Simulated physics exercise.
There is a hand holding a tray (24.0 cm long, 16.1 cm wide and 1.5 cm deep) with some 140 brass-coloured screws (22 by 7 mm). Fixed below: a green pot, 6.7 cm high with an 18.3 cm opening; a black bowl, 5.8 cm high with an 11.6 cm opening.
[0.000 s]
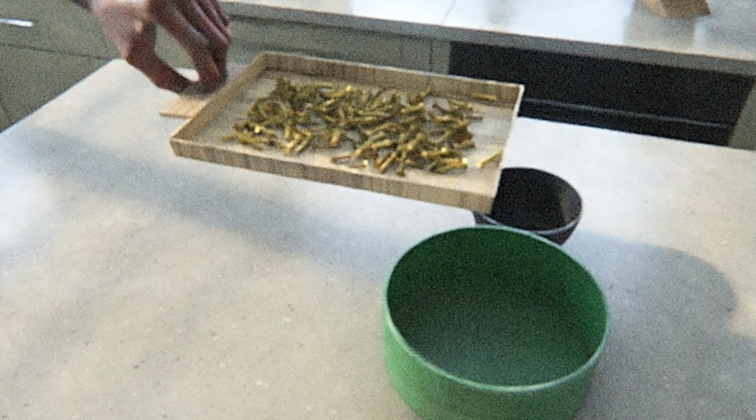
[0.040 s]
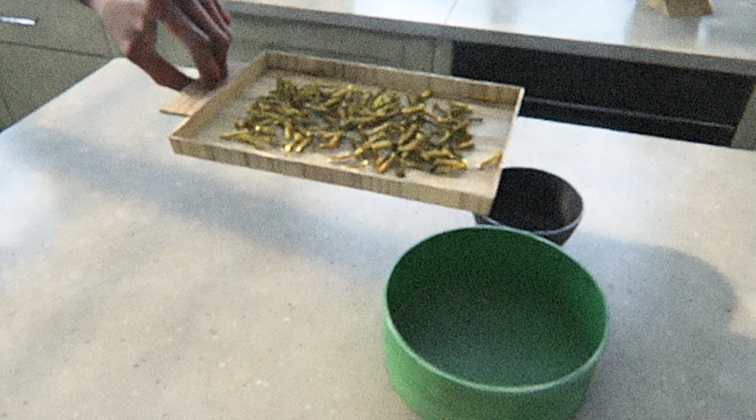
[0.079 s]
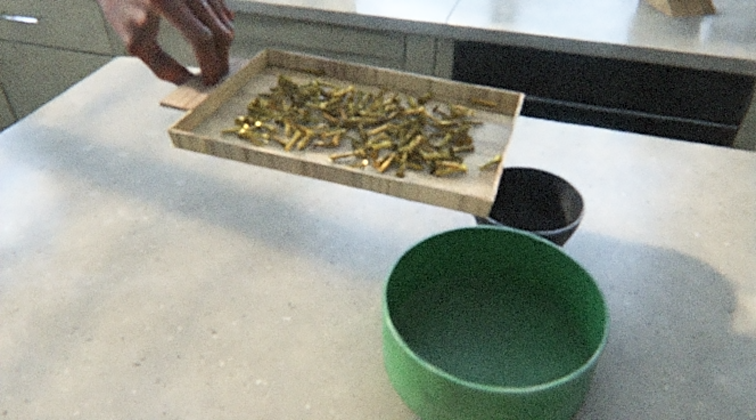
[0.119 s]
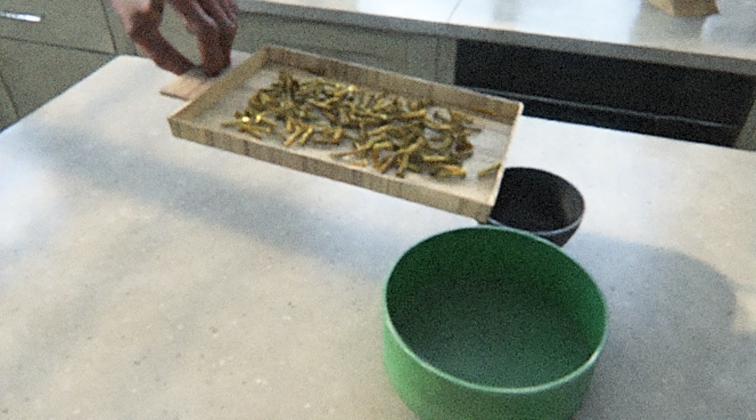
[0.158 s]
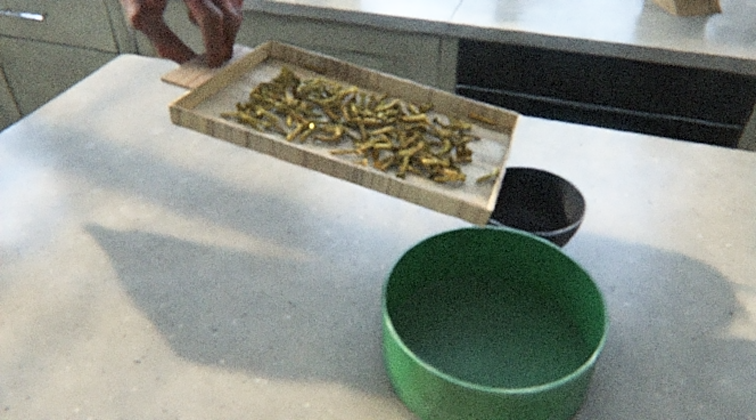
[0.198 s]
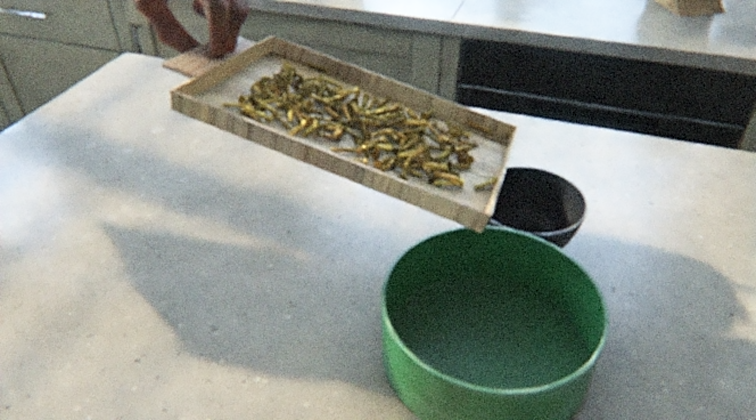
A hand at the upper left holds a shallow wooden tray of small brass-coloured pieces above a pale speckled counter, seen from slightly above in a kitchen. A green round pot stands in front at the lower right, with a black bowl behind it. The tray starts nearly level, then tilts gradually, its right end dipping as the hand rises slightly, while the pieces stay spread across it and the view remains still.
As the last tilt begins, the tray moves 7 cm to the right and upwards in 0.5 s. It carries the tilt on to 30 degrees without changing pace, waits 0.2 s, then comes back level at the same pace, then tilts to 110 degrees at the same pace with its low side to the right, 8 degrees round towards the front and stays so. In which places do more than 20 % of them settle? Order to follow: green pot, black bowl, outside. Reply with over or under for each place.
Green pot: Over, black bowl: Under, outside: Over.
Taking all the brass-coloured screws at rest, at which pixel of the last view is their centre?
Roughly (474, 297).
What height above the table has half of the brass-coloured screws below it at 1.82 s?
I'd say about 8 cm.
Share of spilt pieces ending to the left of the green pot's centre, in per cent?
I'd put it at around 80 per cent.
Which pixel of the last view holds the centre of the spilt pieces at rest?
(445, 260).
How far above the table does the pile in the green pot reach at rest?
Roughly 2.0 centimetres.
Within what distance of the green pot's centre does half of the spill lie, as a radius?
Roughly 14 centimetres.
After 0.82 s, tilt 12 degrees; tray 100 %; middle of all pieces on or above the table near (442, 127).
After 1.34 s, tilt 31 degrees; tray 100 %; middle of all pieces on or above the table near (494, 118).
Then, at 1.82 s, tilt 83 degrees; tray 40 %, green pot 40 %, black bowl 10 %, in the air 10 %; middle of all pieces on or above the table near (488, 240).
After 2.28 s, tilt 110 degrees; outside 30 %, green pot 60 %, black bowl 10 %; middle of all pieces on or above the table near (473, 294).
By 3.1 s all is still; tray 0 %, outside 30 %, green pot 60 %, black bowl 10 %.
